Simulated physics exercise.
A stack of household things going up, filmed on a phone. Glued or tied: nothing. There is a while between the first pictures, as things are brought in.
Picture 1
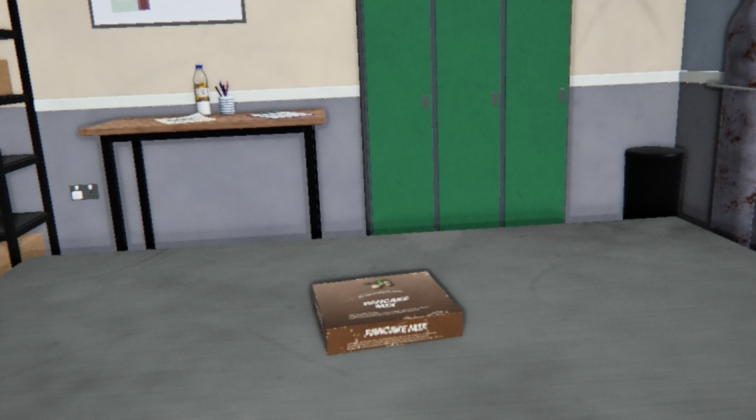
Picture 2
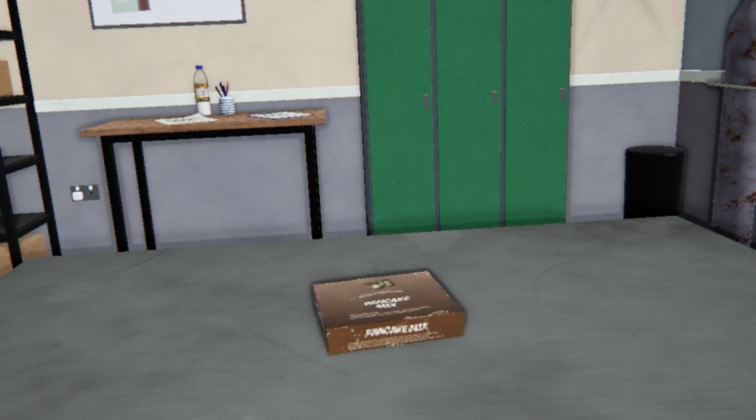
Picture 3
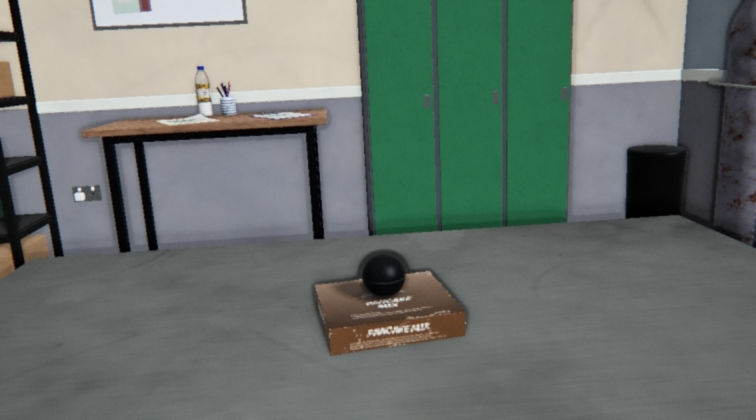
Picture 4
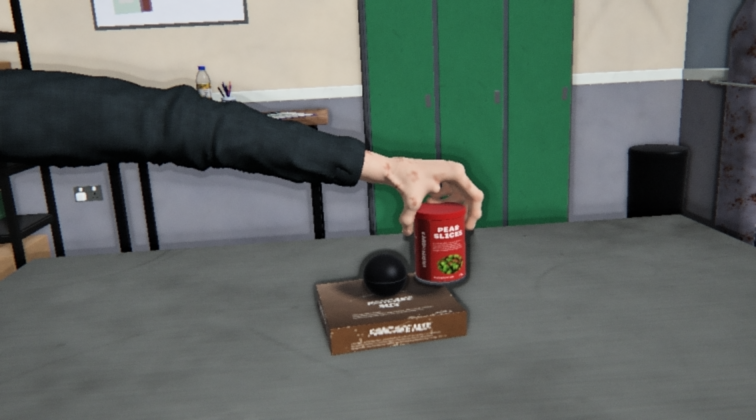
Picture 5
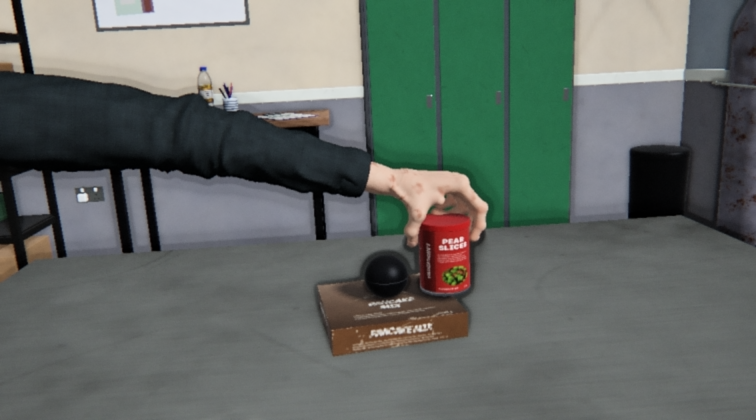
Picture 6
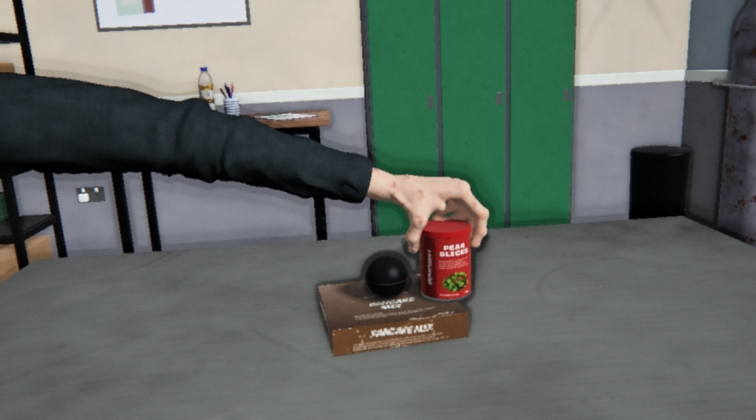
A black ball appeared on top of a brown pancake mix box on a grey table, then a dark-sleeved arm reached in from the left and lowered a red tin beside the ball.
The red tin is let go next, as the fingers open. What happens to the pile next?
The pile stays balanced.
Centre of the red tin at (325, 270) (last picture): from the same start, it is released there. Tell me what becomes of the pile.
What happens next is that it remains steady.
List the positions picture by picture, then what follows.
In the first picture, the last thing is not in view yet.
In the second picture, the last thing is not in view yet.
In the third picture, the last thing is not in view yet; black ball (384, 276).
The fourth picture shows still above its spot; red tin (439, 242); black ball (385, 275).
The fifth picture shows still above its spot; red tin (445, 253); black ball (386, 276).
The sixth picture shows set down, still held; red tin (445, 260); black ball (387, 276).
Then, 0.20 s past the last view, nothing moves.
Then, 0.60 s past the last view, red tin resting near (445, 260).
Finally, all 3 still in place. Final places as the last picture's camera would see them, red tin near (445, 260). The pile stays up.
